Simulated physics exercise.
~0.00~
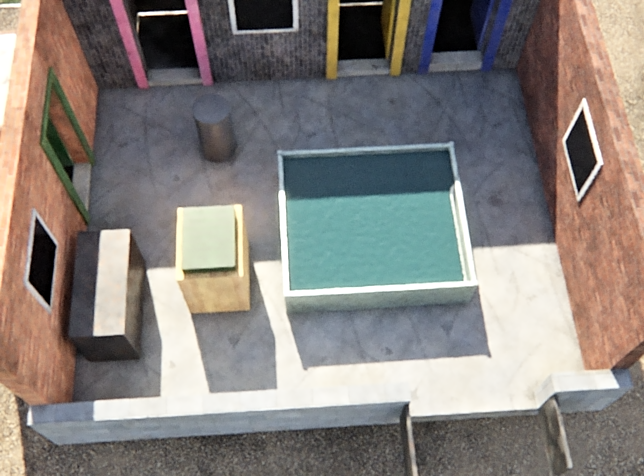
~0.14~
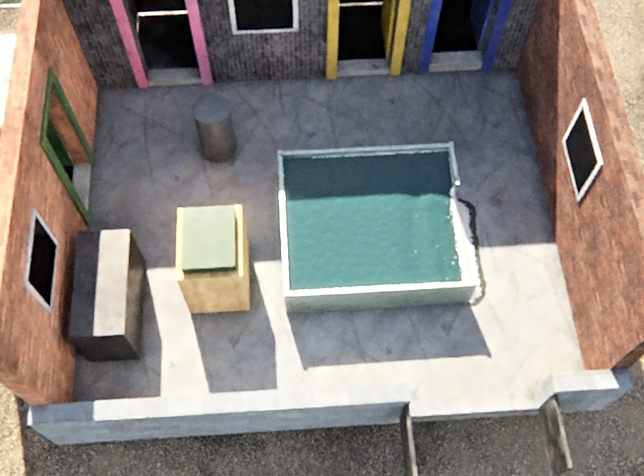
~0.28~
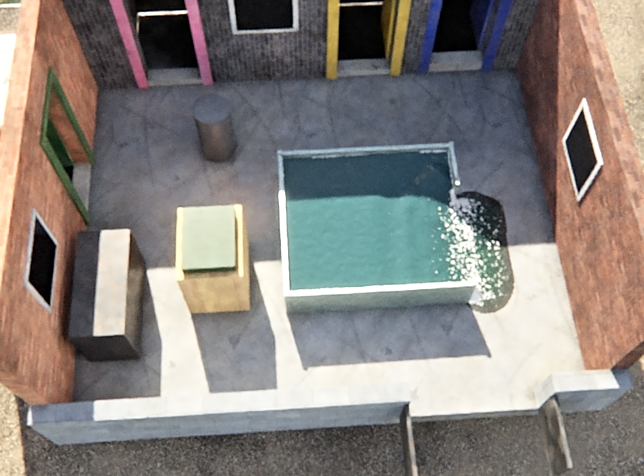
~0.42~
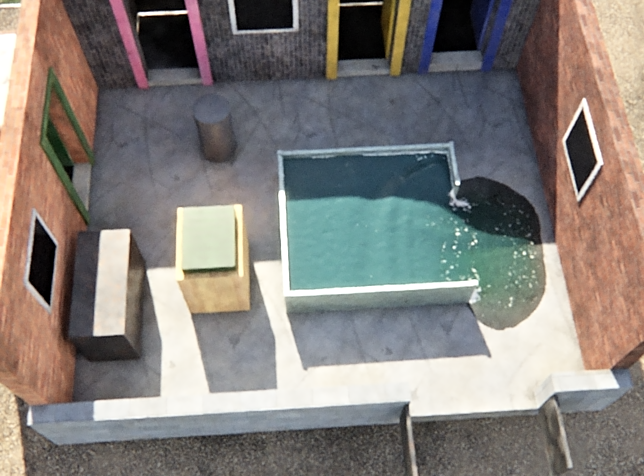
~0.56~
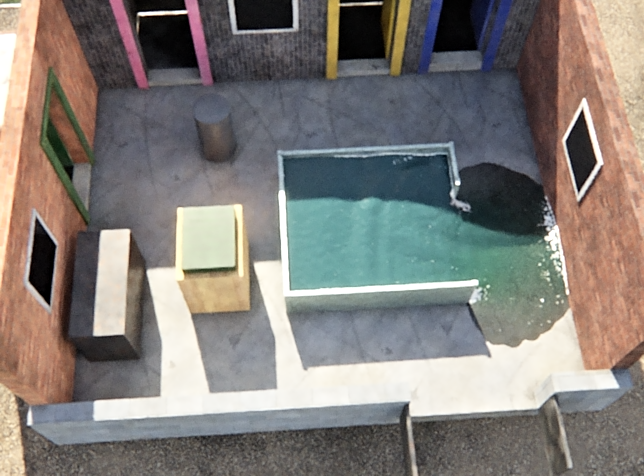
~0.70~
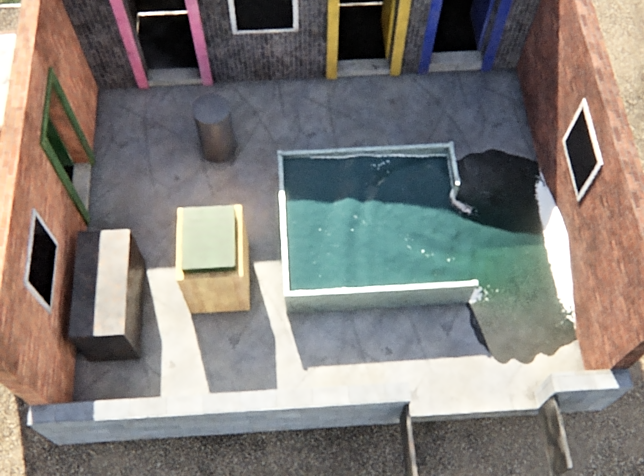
In this clip, a rectangular water tank in a brick-walled yard sits still, then its right side bursts open; water pours through the gap, spreads across the paving, and reaches the right wall while the blue door stays dry.
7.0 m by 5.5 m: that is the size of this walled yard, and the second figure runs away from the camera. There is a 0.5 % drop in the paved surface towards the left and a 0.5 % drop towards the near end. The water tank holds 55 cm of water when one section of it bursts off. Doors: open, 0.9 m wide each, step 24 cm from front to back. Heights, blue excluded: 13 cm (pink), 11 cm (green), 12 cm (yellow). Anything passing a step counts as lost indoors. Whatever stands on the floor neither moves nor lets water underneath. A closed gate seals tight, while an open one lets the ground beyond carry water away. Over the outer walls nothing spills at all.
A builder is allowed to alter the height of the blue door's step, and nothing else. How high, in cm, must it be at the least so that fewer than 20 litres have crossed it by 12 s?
At least roughly 15 cm high.
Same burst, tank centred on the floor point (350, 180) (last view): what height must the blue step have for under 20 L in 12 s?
17 cm, give or take.
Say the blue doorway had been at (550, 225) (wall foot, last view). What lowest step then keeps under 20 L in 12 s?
Minimum: About 33 cm.
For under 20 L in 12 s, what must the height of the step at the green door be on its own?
At the green door you'd want roughly 7.5 cm.
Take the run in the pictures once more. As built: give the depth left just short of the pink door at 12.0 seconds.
It works out to about 8.5 centimetres deep.
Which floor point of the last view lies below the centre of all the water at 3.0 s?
The centre of all the water is around (435, 243).
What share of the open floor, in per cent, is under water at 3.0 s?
Close to 40 per cent of it is wet.
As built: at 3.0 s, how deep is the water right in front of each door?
Depths in cm: Pink 0, green 0, yellow 6, blue 20.
After 1.4 s water covers 15 % of the floor, deepest (40 cm) near (537, 257); it has not reached the blue door.
After 3.0 s water covers 40 % of the floor, deepest (39 cm) near (578, 387); 20 cm at the blue door, 0 litres in over its 20 cm step.
After 12.0 s water covers 95 % of the floor, deepest (12 cm) near (99, 93); 5 cm at the blue door, 2 litres in over its 20 cm step.
At the blue door as built, the water arrived by 2.1 s and peaked near 22 cm at 3.2 s.
Run again over the same 12 s with other heights there, 42 litres in over 13 cm, 9 litres over 17.5 cm. The limit of 20 litres is kept from about 15 cm up.
